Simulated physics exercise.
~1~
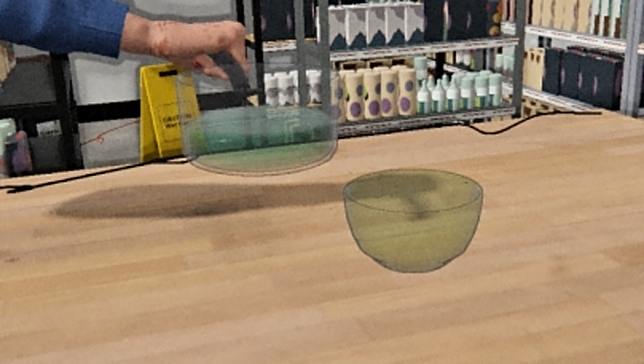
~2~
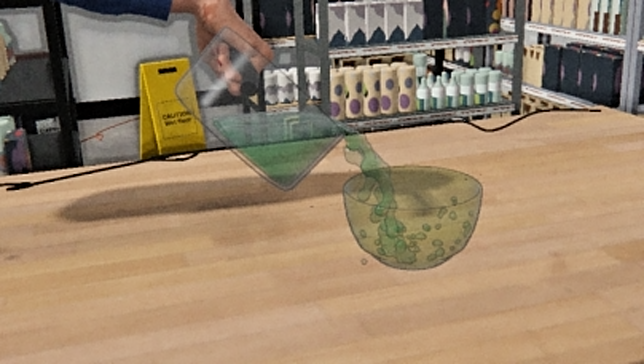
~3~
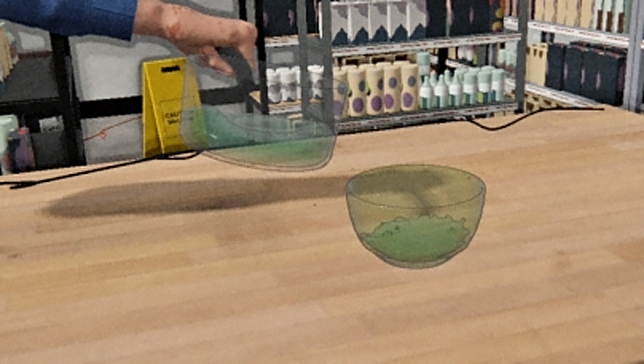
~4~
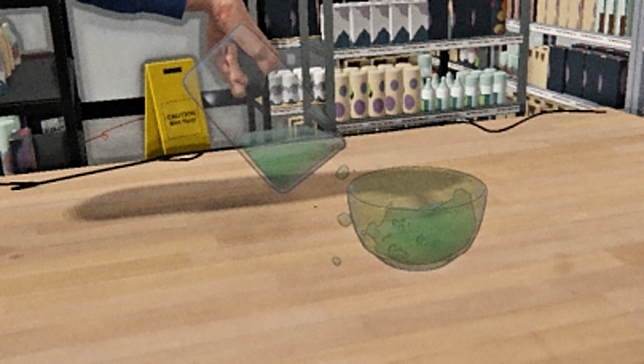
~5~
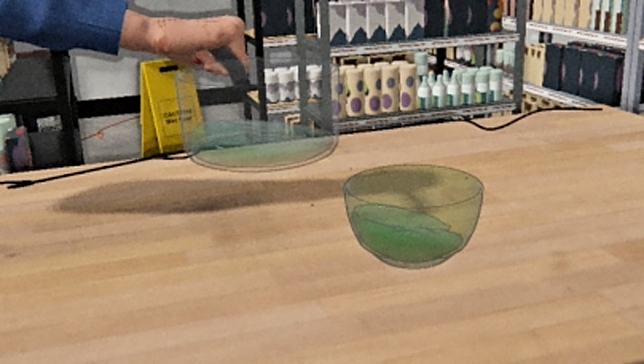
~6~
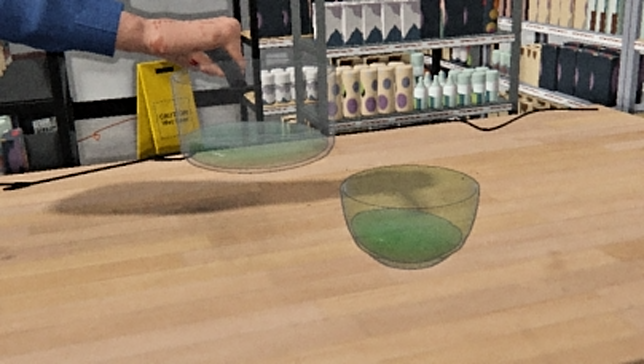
A hand tips a clear pot twice, pouring green liquid into a bowl, then levels it.
